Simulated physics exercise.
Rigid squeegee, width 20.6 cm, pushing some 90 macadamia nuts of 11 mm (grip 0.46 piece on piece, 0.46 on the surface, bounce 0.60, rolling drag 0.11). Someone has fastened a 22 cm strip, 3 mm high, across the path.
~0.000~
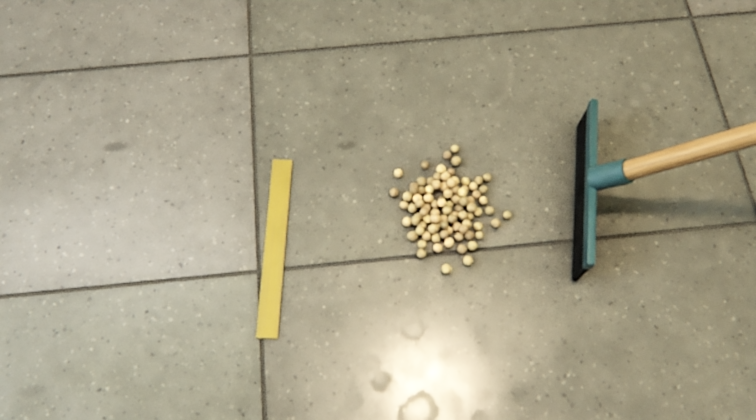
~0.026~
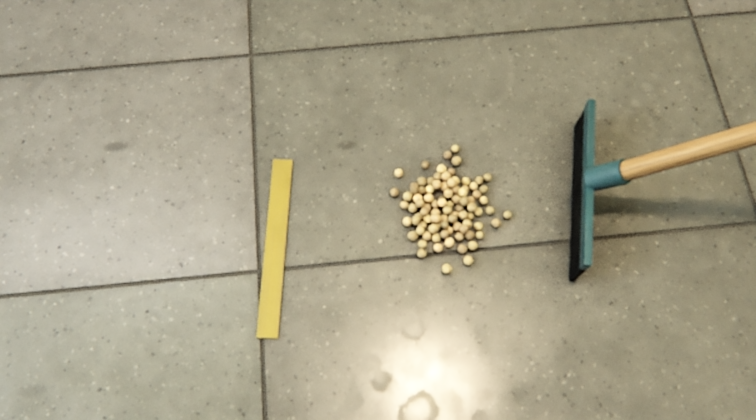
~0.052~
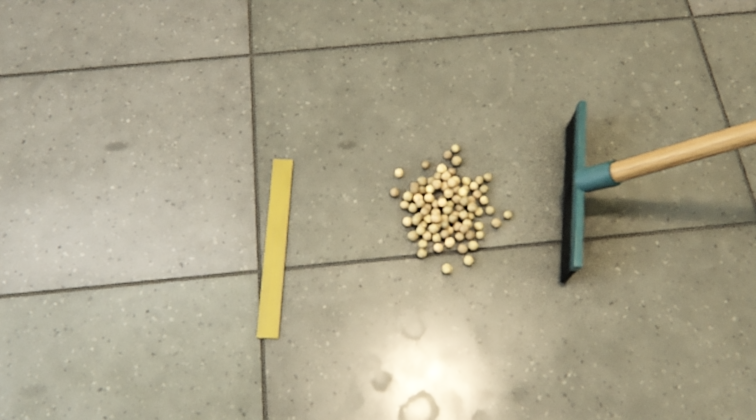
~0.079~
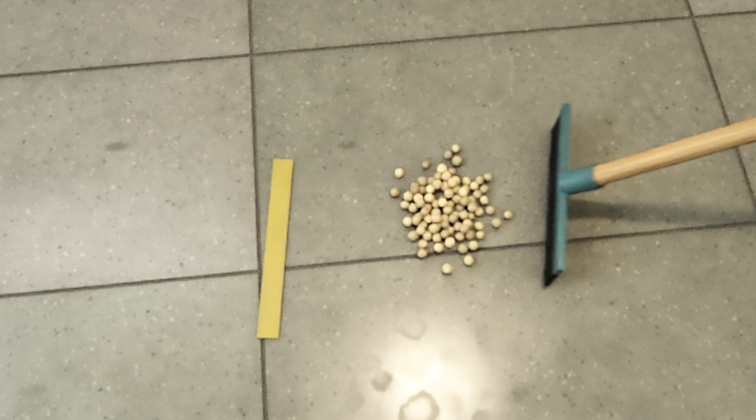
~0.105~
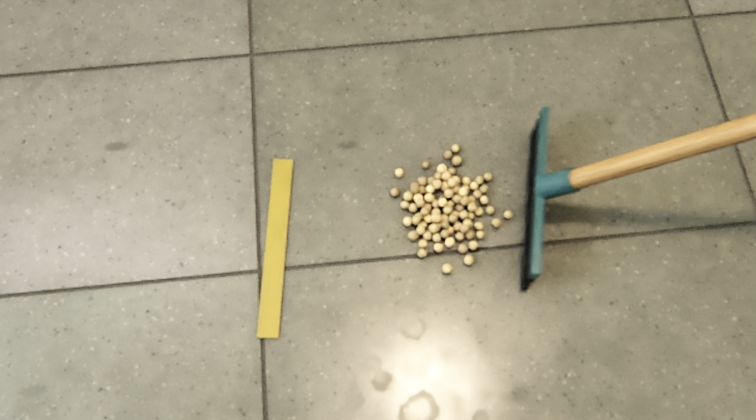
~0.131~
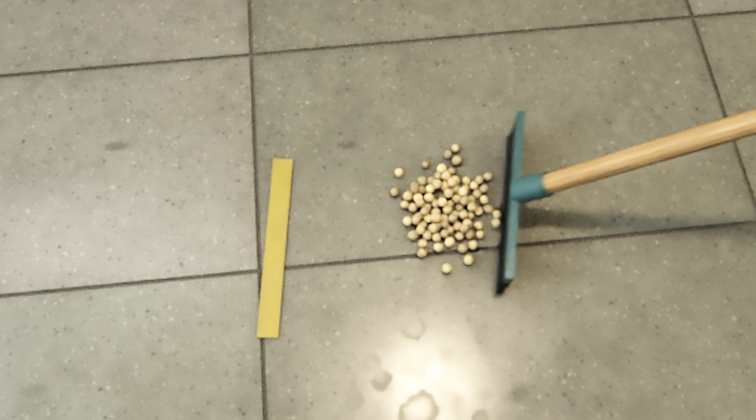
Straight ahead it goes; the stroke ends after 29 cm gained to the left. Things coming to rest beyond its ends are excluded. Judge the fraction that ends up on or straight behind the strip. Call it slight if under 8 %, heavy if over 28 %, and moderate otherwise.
Heavy.
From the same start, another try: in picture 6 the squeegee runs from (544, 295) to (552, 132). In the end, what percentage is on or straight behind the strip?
The figure is higher than 0.
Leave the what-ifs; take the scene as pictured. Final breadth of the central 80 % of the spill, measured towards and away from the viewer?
Roughly 36 cm.
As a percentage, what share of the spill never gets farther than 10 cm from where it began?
0% or thereabouts.
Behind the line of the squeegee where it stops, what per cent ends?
Some 0 percent.
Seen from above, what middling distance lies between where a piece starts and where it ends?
Around 28 centimetres.
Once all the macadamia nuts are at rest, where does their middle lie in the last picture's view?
Look at about (221, 206), that's the middle.
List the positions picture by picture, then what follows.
In the first frame, squeegee from (588, 264) to (592, 107); moved 0.0 cm; pieces shifted so far, 0; middle of the spill at (442, 203); strip at (275, 244).
In the second frame, squeegee from (585, 265) to (589, 107); moved 0.4 cm; pieces shifted so far, 0; middle of the spill at (442, 203).
In the third frame, squeegee from (575, 267) to (581, 109); moved 1.5 cm; pieces shifted so far, 0; middle of the spill at (443, 203).
In the fourth frame, squeegee from (558, 270) to (565, 111); moved 3.5 cm; pieces shifted so far, 0; middle of the spill at (443, 203).
In the fifth frame, squeegee from (534, 274) to (543, 114); moved 6.1 cm; pieces shifted so far, 0; middle of the spill at (443, 203).
In the sixth frame, squeegee from (508, 278) to (520, 118); moved 9.0 cm; pieces shifted so far, 1; middle of the spill at (442, 202); strip at (276, 244). Its speed is about 1.11 m/s, heading 5 degrees towards the viewer.
Then, at 0.28 s, squeegee 25 cm from its start, spill 19 cm wide; elsewhere 100 %.
Then, at 0.43 s, squeegee 29 cm from its start, spill 28 cm wide; on or straight behind the strip 40 %, elsewhere 60 %.
After 0.56 s, squeegee 29 cm from its start, spill 35 cm wide; on or straight behind the strip 40 %, elsewhere 60 %.
At rest (1.8 s), on or straight behind the strip 35 %, elsewhere 65 %.
